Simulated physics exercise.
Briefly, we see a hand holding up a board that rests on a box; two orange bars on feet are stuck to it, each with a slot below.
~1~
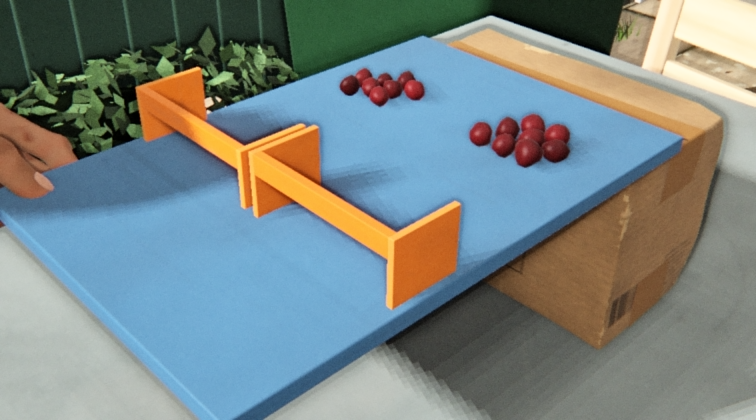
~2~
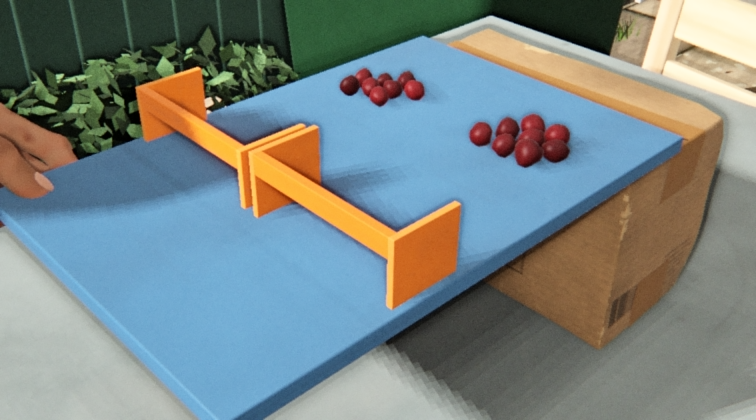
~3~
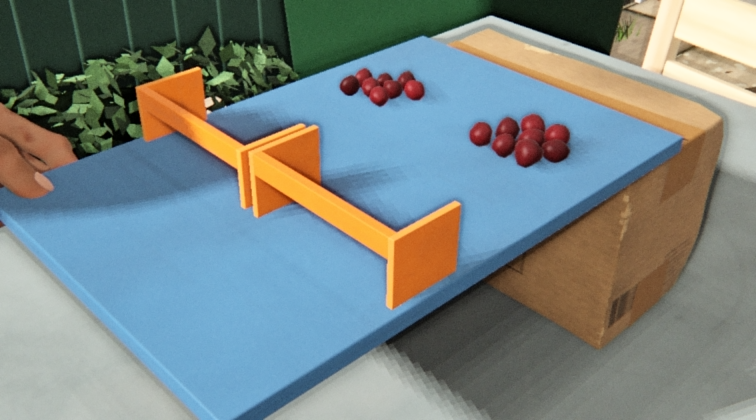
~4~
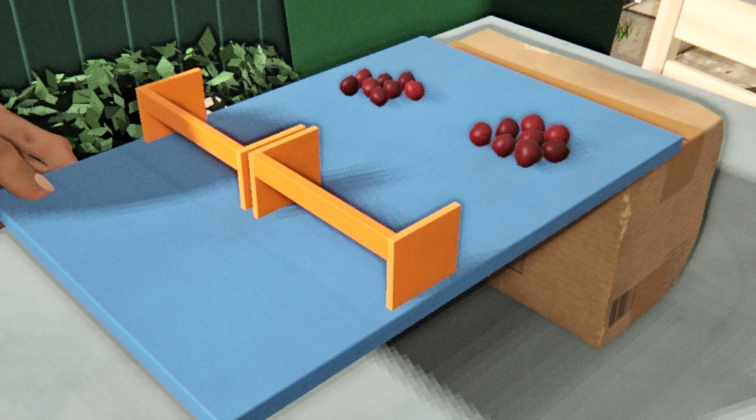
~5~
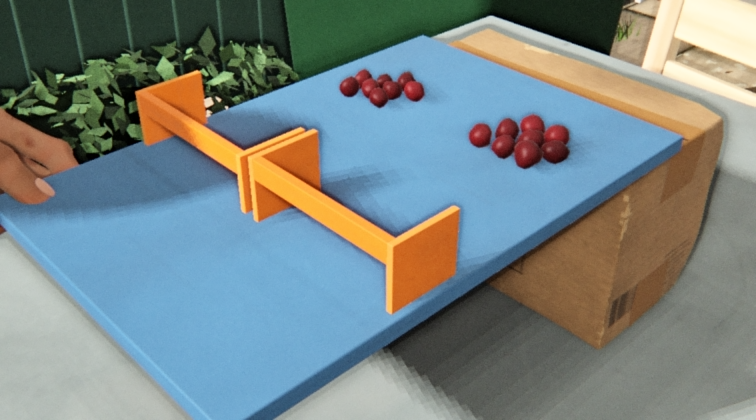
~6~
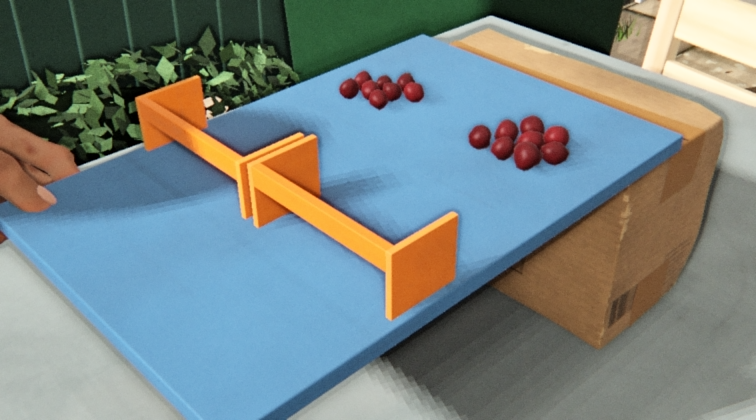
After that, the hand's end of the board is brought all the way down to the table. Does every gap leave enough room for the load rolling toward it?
Result: The near portion will likely find a way out, the far portion will likely find a way out.
Then, 0.52 s after the last picture, board sloping at 13°; near portion on its way down; far portion on its way down.
Then, 1.08 s after the last picture, board sloping at 25°; near portion all past its gate; far portion all past its gate.
Then, 1.74 s after the last picture, board resting at 29°; near portion all past its gate; far portion all past its gate.
At rest, board resting at 29°; near portion all past its gate; far portion all past its gate.
